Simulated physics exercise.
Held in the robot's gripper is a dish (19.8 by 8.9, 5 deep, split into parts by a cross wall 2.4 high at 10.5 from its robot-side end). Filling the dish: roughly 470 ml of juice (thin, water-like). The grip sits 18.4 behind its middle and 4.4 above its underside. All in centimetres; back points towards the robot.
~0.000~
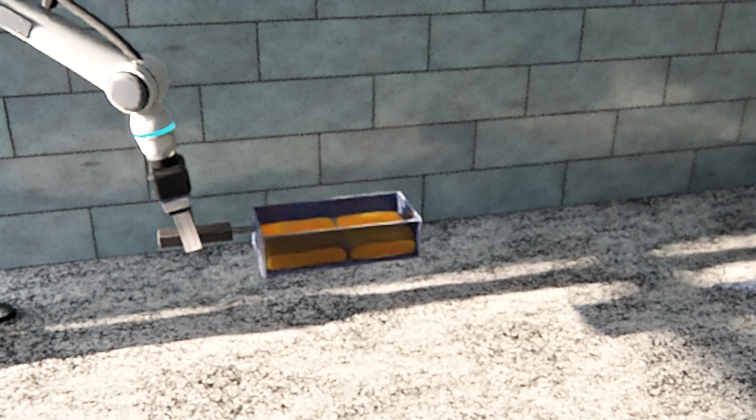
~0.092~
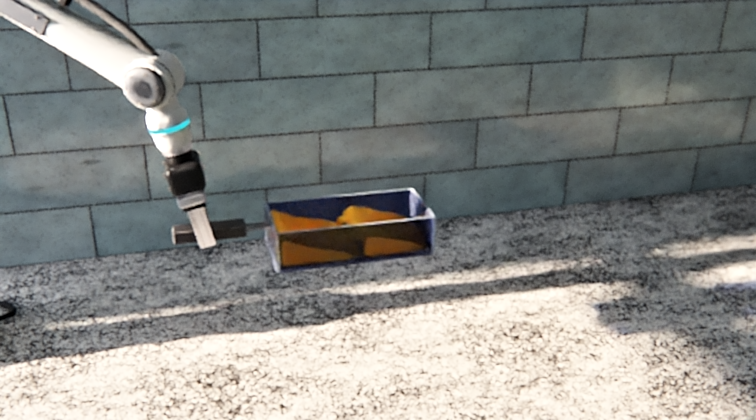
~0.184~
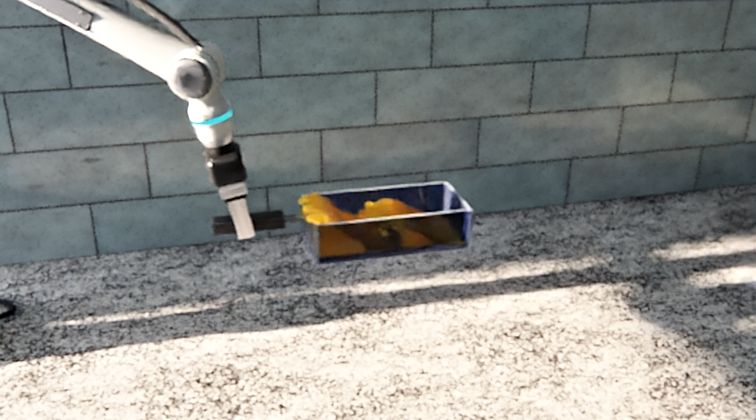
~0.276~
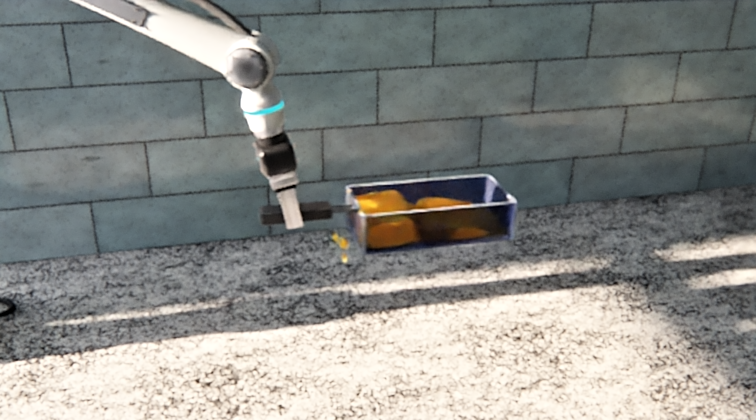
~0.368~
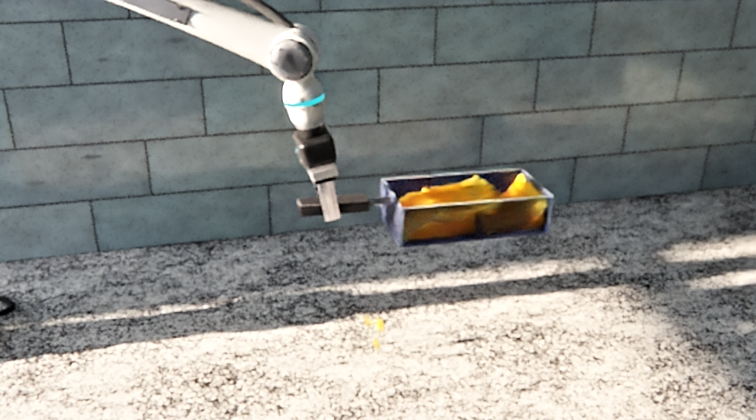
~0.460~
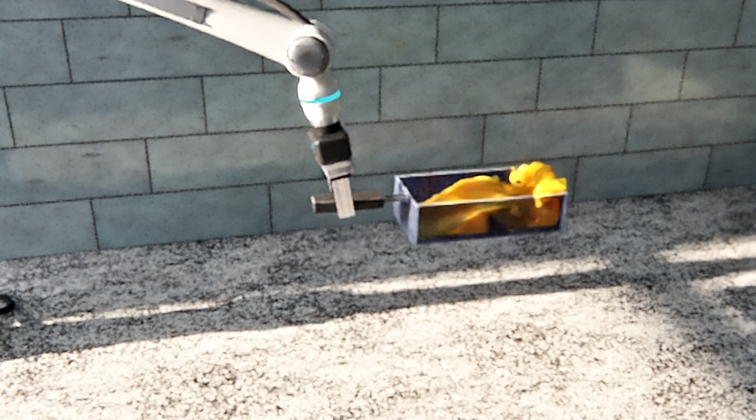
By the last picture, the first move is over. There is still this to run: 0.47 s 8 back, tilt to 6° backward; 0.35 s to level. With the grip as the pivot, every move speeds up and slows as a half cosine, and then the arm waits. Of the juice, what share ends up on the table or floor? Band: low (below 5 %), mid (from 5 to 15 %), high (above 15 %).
Mid.
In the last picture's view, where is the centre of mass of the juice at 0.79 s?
About (441, 203).
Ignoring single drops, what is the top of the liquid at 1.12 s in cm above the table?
About 24 cm.
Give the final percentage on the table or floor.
The figure is roughly 8 per cent.
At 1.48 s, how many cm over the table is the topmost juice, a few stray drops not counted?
It gets up to close to 23 centimetres, I'd say.
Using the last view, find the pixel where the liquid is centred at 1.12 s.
Roughly (416, 208).
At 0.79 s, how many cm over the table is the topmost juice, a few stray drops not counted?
It reaches roughly 26 centimetres.
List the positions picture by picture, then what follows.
Dish floor at (336, 247), level; upper third of the juice around (329, 232), from x 255 to 415, top at y 215; 250 ml in the robot-side part, 220 ml in the far-side part, in the first picture.
Dish floor at (349, 244), level; upper third of the juice around (317, 228), from x 270 to 430, top at y 210; 260 ml in the robot-side part, 210 ml in the far-side part, in the second picture.
Dish floor at (385, 237), level; upper third of the juice around (333, 216), from x 300 to 465, top at y 190; 300 ml in the robot-side part, 170 ml in the far-side part, in the third picture.
Dish floor at (428, 228), level; upper third of the juice around (388, 210), from x 335 to 510, top at y 185; 315 ml in the robot-side part, 150 ml in the far-side part, 5 ml in the air or running down outside, in the fourth picture.
Dish floor at (463, 222), level; upper third of the juice around (455, 201), from x 365 to 545, top at y 165; 285 ml in the robot-side part, 180 ml in the far-side part, 5 ml in the air or running down outside, in the fifth picture.
Dish floor at (477, 219), level; upper third of the juice around (512, 190), from x 400 to 570, top at y 160; 250 ml in the far-side part, 210 ml in the robot-side part, 5 ml on the table or floor, 5 ml in the air or running down outside, in the sixth picture.
By 0.79 s, tilted 5° backward, liquid up to 27 above the table; 250 ml in the far-side part, 185 ml in the robot-side part, 25 ml on the table or floor, 10 ml in the air or running down outside.
By 1.12 s, tilted 3° backward, liquid up to 25 above the table; 255 ml in the robot-side part, 175 ml in the far-side part, 35 ml on the table or floor.
By 1.48 s, level, liquid up to 23 above the table; 240 ml in the robot-side part, 195 ml in the far-side part, 35 ml on the table or floor.
By 2.28 s, level, liquid up to 23 above the table; 235 ml in the robot-side part, 195 ml in the far-side part, 35 ml on the table or floor.
Final state, 235 ml in the robot-side part, 195 ml in the far-side part, 35 ml on the table or floor. That is 8 % on the table or floor.
